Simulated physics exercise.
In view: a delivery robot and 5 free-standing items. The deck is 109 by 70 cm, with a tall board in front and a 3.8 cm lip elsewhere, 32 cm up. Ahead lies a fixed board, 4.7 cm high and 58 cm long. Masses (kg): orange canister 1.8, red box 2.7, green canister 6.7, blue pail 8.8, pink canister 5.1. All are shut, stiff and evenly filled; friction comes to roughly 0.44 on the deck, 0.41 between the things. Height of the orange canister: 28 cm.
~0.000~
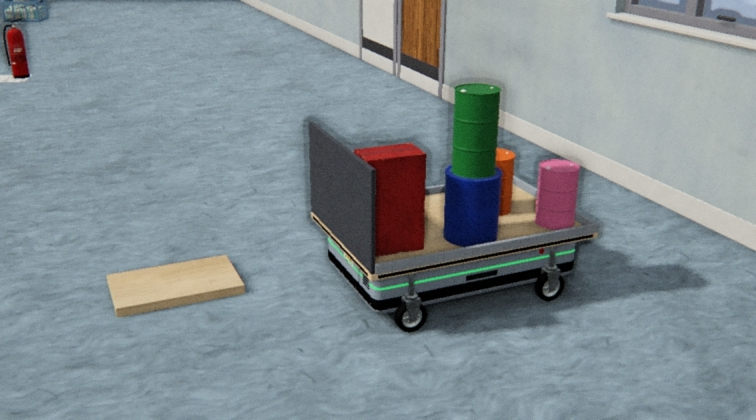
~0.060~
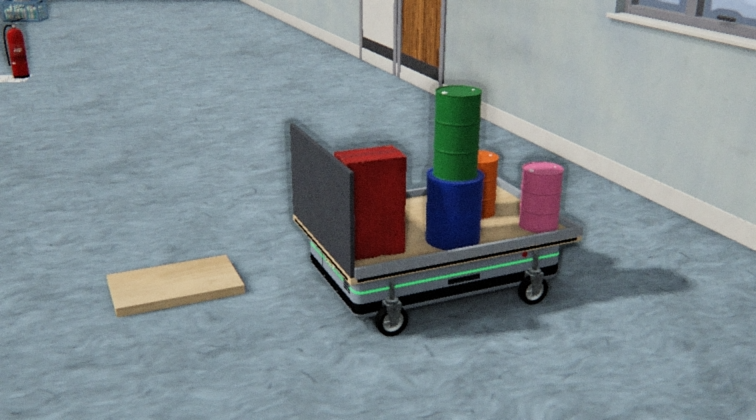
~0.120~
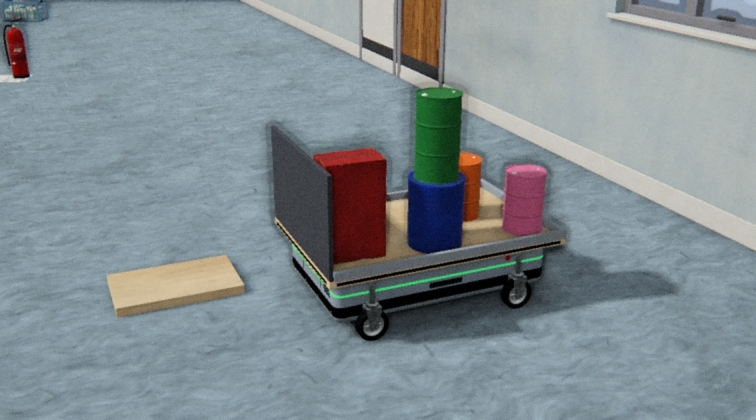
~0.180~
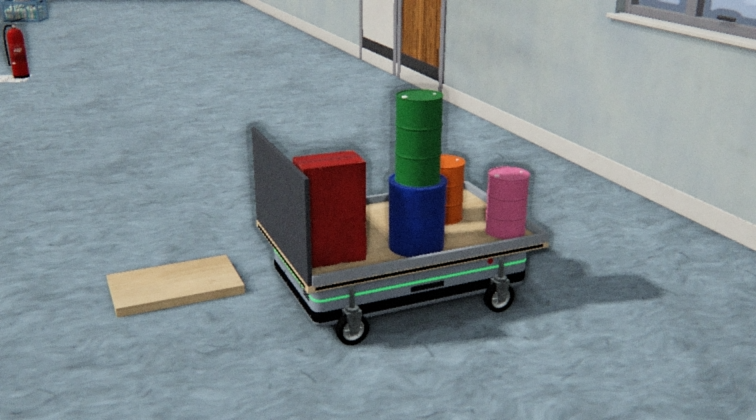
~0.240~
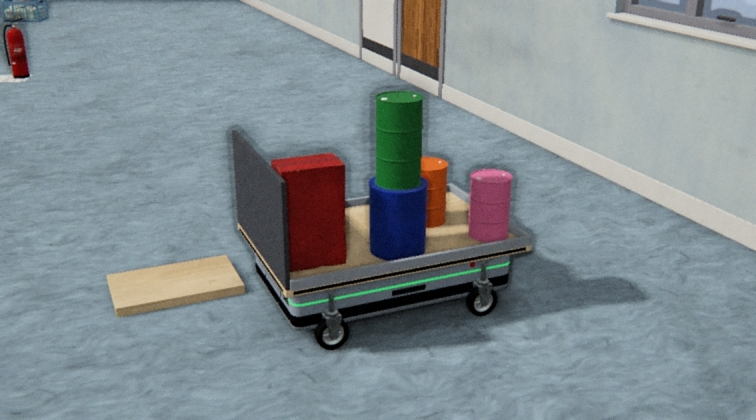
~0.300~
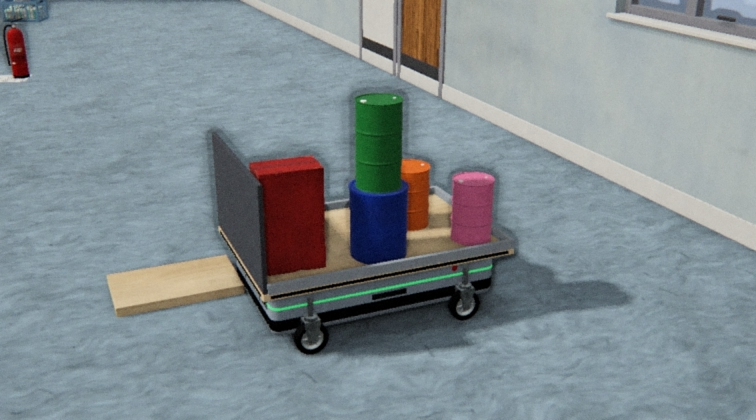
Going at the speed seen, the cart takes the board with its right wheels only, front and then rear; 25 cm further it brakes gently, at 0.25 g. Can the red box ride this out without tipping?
The red box stays upright.
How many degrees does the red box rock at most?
About 12°.
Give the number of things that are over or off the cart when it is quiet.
In all, 2.
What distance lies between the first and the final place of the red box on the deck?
About 4 cm.
After 1.00 s, 150 cm covered; red box 4° off upright; pink canister 16° off upright; orange canister 11° off upright.
After 1.80 s, 251 cm covered; red box moved 2 cm; green canister 22° off upright; pink canister 13° off upright.
In the end (3.8 s), off the cart and tipped over, green canister; toppled on the deck, pink canister; the other 3 under 10 cm from the start.
